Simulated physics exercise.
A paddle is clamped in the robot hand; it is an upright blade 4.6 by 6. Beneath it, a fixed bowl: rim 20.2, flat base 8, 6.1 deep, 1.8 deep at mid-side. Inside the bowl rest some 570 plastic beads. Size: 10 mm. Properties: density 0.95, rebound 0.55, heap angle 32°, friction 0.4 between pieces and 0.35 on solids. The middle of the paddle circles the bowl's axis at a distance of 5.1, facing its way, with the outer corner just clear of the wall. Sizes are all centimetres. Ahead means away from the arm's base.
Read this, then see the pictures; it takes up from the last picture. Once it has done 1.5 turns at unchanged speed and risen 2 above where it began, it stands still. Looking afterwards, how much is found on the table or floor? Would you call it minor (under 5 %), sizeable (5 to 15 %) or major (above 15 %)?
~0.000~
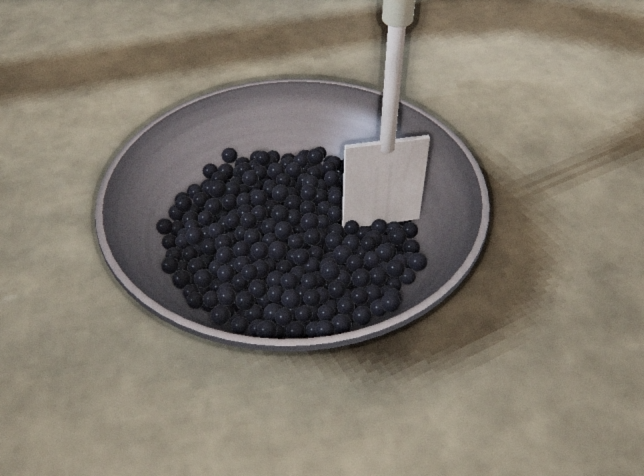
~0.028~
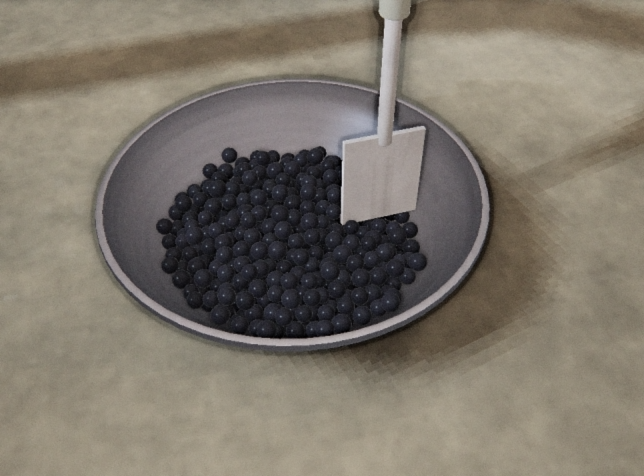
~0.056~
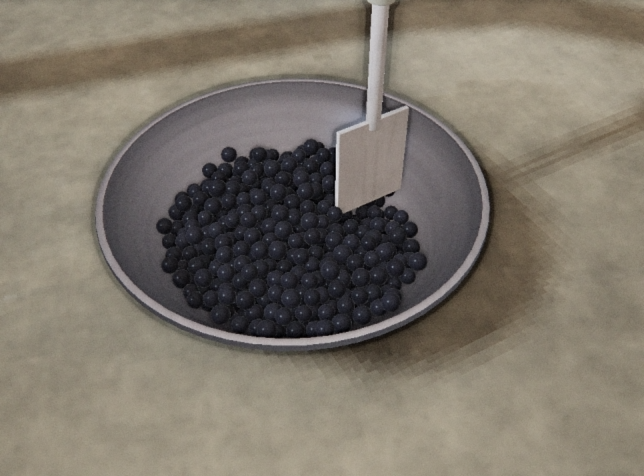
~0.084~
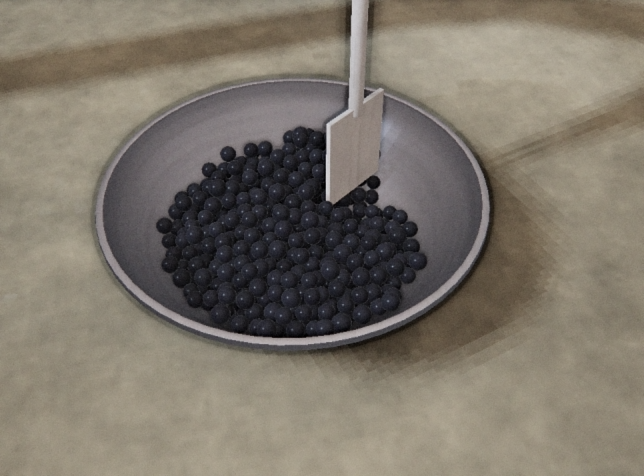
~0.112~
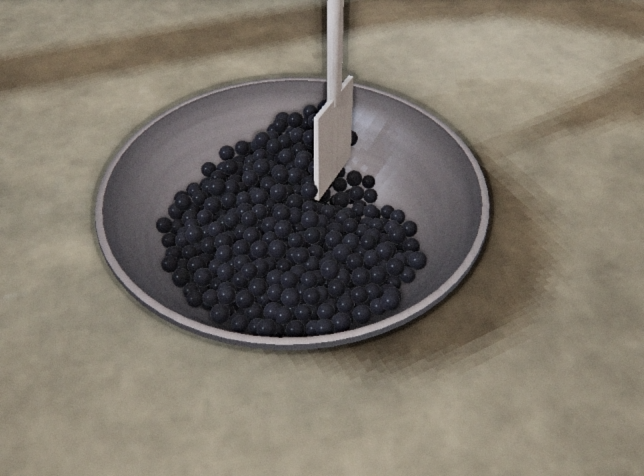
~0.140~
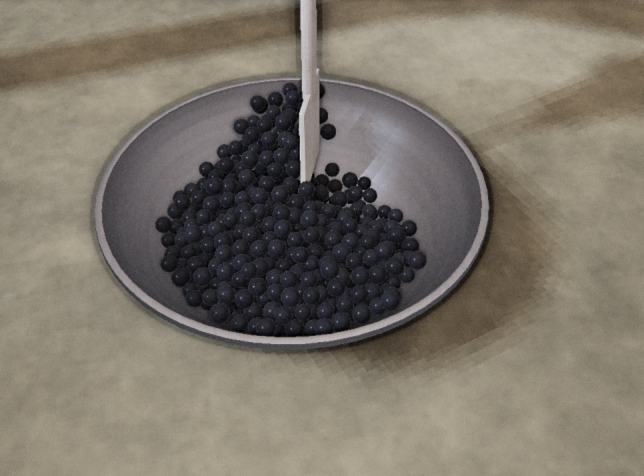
I would call it sizeable.
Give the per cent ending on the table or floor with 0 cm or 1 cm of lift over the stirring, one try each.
20 % and 10 %.
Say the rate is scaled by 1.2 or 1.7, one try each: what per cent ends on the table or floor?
It would be some 15 and 20 percent respectively.
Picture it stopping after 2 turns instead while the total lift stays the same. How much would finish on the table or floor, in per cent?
Close to 10 in a hundred.
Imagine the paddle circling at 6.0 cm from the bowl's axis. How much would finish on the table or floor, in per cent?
Roughly 0 percent, I'd expect.
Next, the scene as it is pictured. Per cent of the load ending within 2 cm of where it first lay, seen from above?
About 55 per cent.
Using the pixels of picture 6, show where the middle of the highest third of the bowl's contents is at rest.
The centre sits around (303, 233) in the last picture.
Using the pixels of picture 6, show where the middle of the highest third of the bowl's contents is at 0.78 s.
Centre, approx.: (314, 230).
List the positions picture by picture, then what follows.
Paddle neck at (389, 118), 0° round; upper third of the load around (279, 225), from x 165 to 420, top at y 155; 568 in the bowl, in the first picture.
Paddle neck at (387, 111), 6° round; upper third of the load around (280, 222), from x 165 to 420, top at y 155, in the second picture.
Paddle neck at (375, 96), 21° round; upper third of the load around (283, 218), from x 165 to 420, top at y 145, in the third picture.
Paddle neck at (357, 83), 37° round; upper third of the load around (283, 215), from x 165 to 420, top at y 125, in the fourth picture.
Paddle neck at (335, 73), 53° round; upper third of the load around (279, 213), from x 165 to 420, top at y 110, in the fifth picture.
Paddle neck at (309, 67), 69° round; upper third of the load around (270, 209), from x 165 to 415, top at y 90; 568 in the bowl, in the sixth picture.
After 0.46 s, 253° round, highest piece 9 above the table; 543 in the bowl, 14 on the table or floor, 11 in flight or on the tool.
After 0.78 s, 77° round, highest piece 6 above the table; 523 in the bowl, 44 on the table or floor, 1 in flight or on the tool.
After 1.14 s, 180° round, highest piece 5 above the table; 523 in the bowl, 45 on the table or floor.
After 1.84 s, 180° round, highest piece 5 above the table; 523 in the bowl, 45 on the table or floor.
At rest, 523 in the bowl, 45 on the table or floor. That is 8 % on the table or floor.
